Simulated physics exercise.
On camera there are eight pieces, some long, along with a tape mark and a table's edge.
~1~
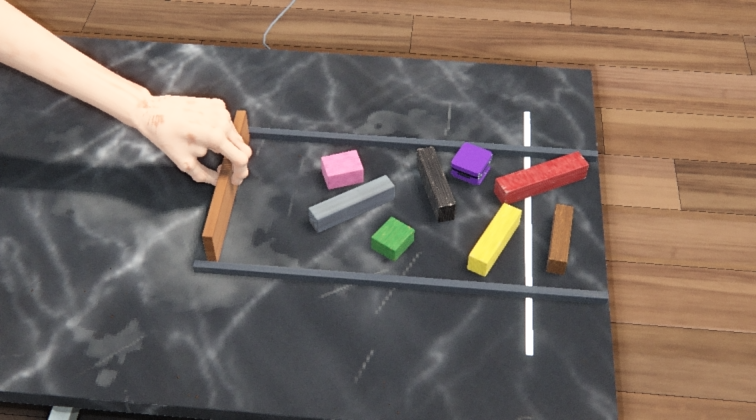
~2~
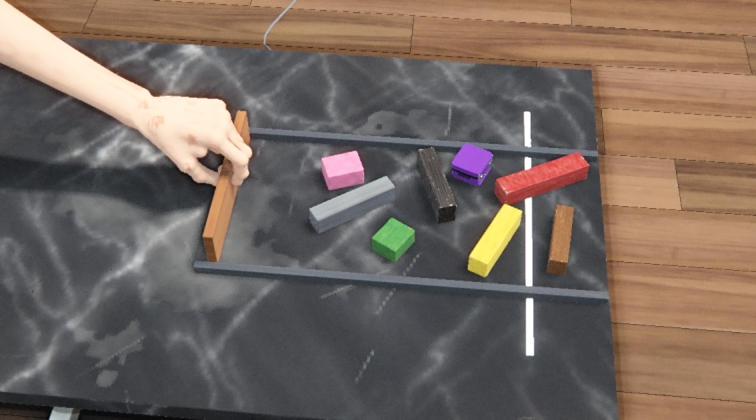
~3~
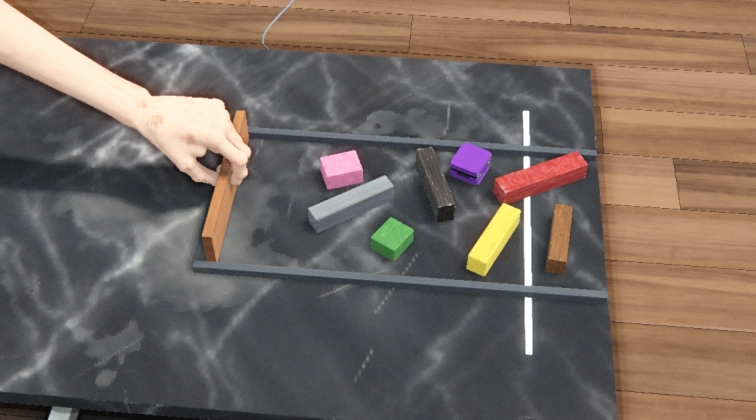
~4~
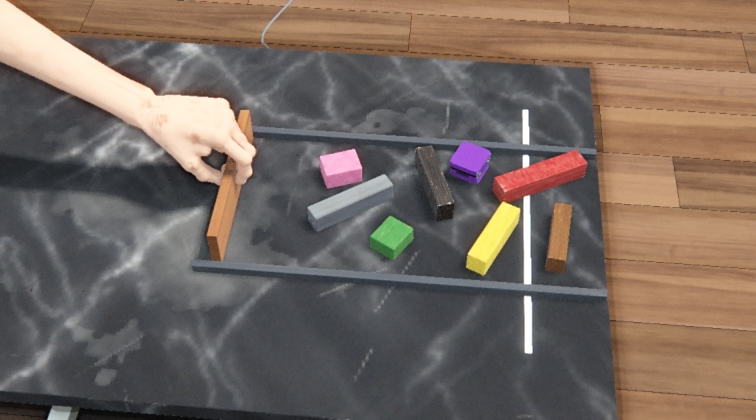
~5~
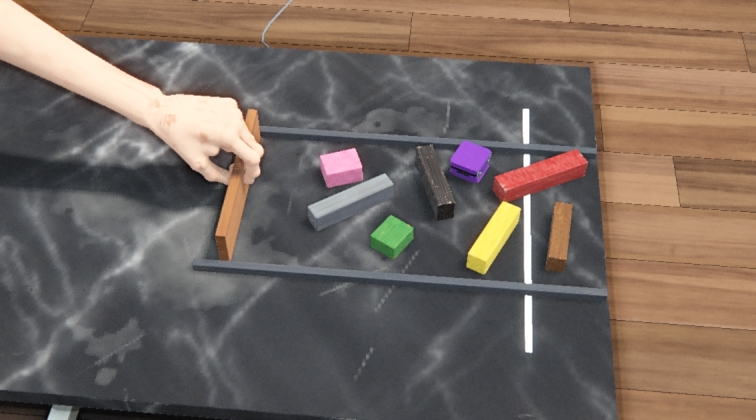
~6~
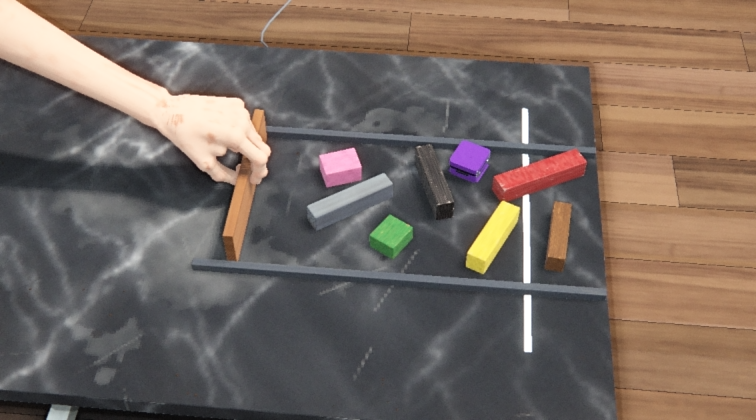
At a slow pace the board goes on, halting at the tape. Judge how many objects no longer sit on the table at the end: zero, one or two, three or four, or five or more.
No longer on the table: One or two.
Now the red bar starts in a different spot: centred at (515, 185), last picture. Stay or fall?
From there it tumbles off.
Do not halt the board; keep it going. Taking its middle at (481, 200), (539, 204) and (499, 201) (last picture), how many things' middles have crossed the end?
0, 3 and 1.
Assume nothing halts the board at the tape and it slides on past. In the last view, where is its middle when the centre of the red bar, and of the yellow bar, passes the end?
Around (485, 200), then around (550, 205).
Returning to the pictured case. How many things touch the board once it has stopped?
My count gives 3.
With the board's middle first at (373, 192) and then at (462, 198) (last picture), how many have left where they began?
At the first spot 5, then 7.
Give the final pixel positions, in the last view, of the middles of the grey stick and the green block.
In order, first (556, 225), then (545, 272).
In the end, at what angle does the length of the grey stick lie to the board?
Somewhere near 25 degrees, I'd say.
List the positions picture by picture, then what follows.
Brown bar (560, 239); red bar (541, 179); yellow bar (495, 239); board (228, 184); tape (528, 220), in the first picture.
Red bar (542, 179); purple case (471, 166), in the second picture.
Yellow bar (494, 239); grey stick (351, 204), in the third picture.
Brown bar (559, 237); pink block (341, 169), in the fourth picture.
Red bar (540, 176); green block (392, 237), in the fifth picture.
Brown bar (558, 236); red bar (539, 176); yellow bar (493, 237); board (247, 183); tape (526, 217), in the sixth picture.
Soon after, none off yet; brown bar at rest near (558, 236); red bar at rest near (539, 176); yellow bar at rest near (493, 237).
Then, none off yet; brown bar at rest near (560, 235); red bar moved about its own width near (596, 174); yellow bar moved a little near (536, 244).
At rest, the number that fall off is one or two; fallen, red bar.
